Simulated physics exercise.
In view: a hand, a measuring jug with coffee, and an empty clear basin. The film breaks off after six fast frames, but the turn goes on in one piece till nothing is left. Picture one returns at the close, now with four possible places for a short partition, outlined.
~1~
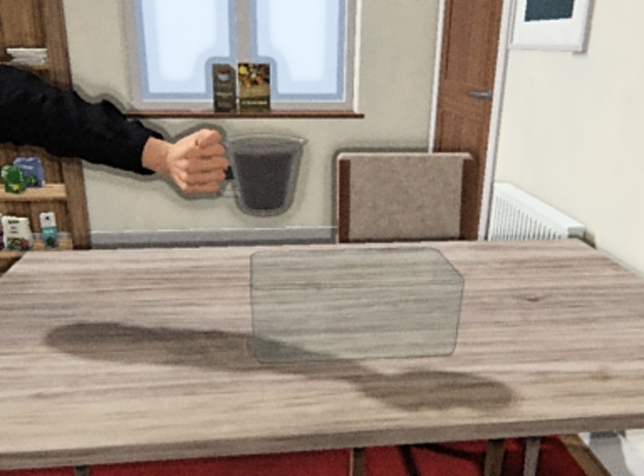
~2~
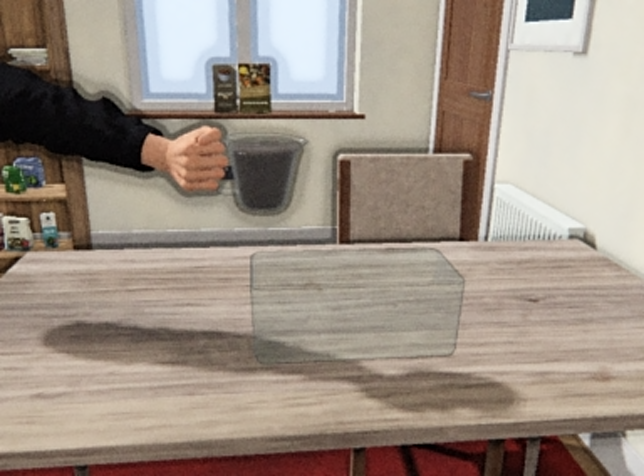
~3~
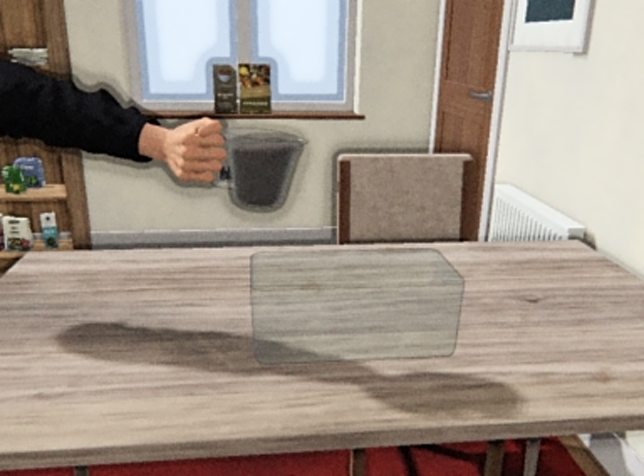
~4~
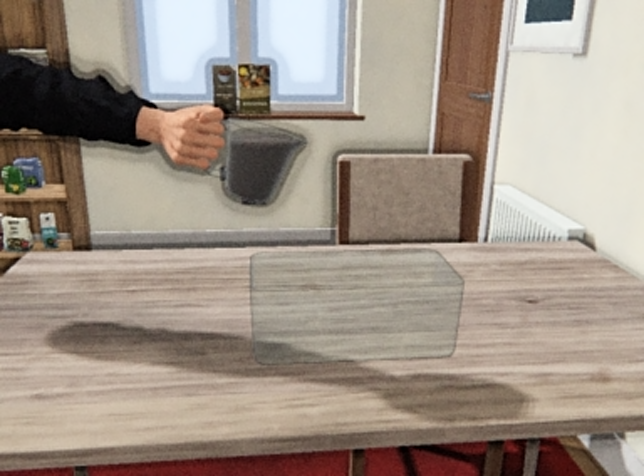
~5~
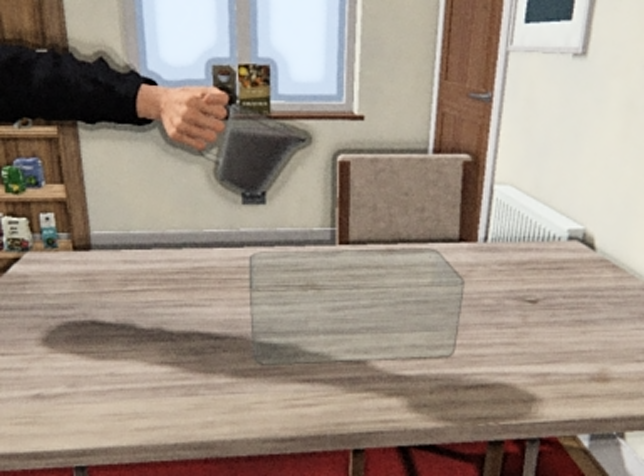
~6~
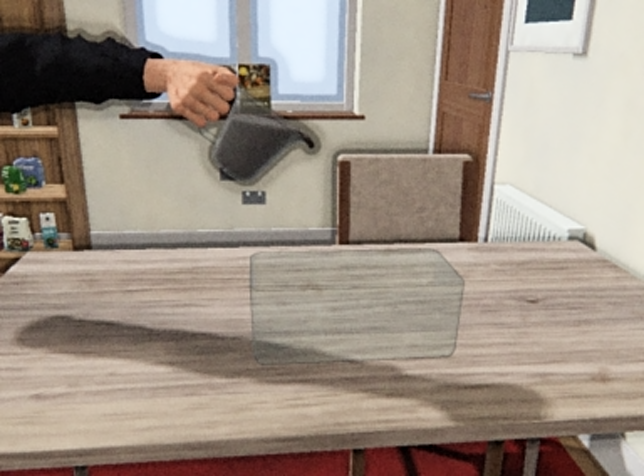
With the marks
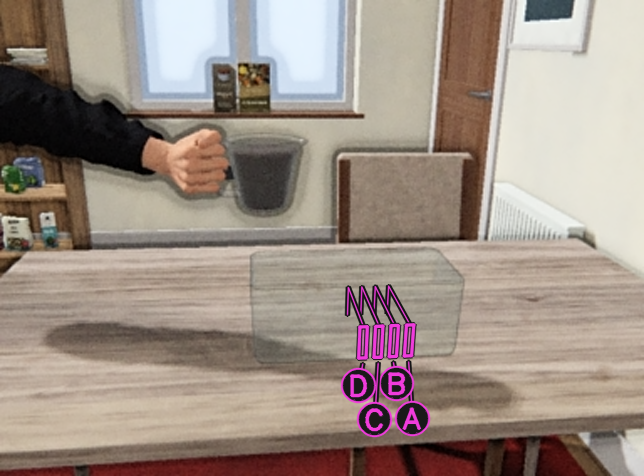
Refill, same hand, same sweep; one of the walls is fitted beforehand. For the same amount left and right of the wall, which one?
The best position is B.
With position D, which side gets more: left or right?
More ends on the right.
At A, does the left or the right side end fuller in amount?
The left side.
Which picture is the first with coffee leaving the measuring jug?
In picture 6.
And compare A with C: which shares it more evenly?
It is C.
On the marked copy, A at (408, 361); B at (393, 362); C at (378, 362); D at (362, 363).
Choosing A, about 86 % ends left of the wall and 6 % right of it; 7 % is lost outside.
Choosing B, about 50 % ends left of the wall and 45 % right of it; 5 % is lost outside.
Choosing C, about 17 % ends left of the wall and 78 % right of it; 5 % is lost outside.
Choosing D, about 10 % ends left of the wall and 86 % right of it; 5 % is lost outside.
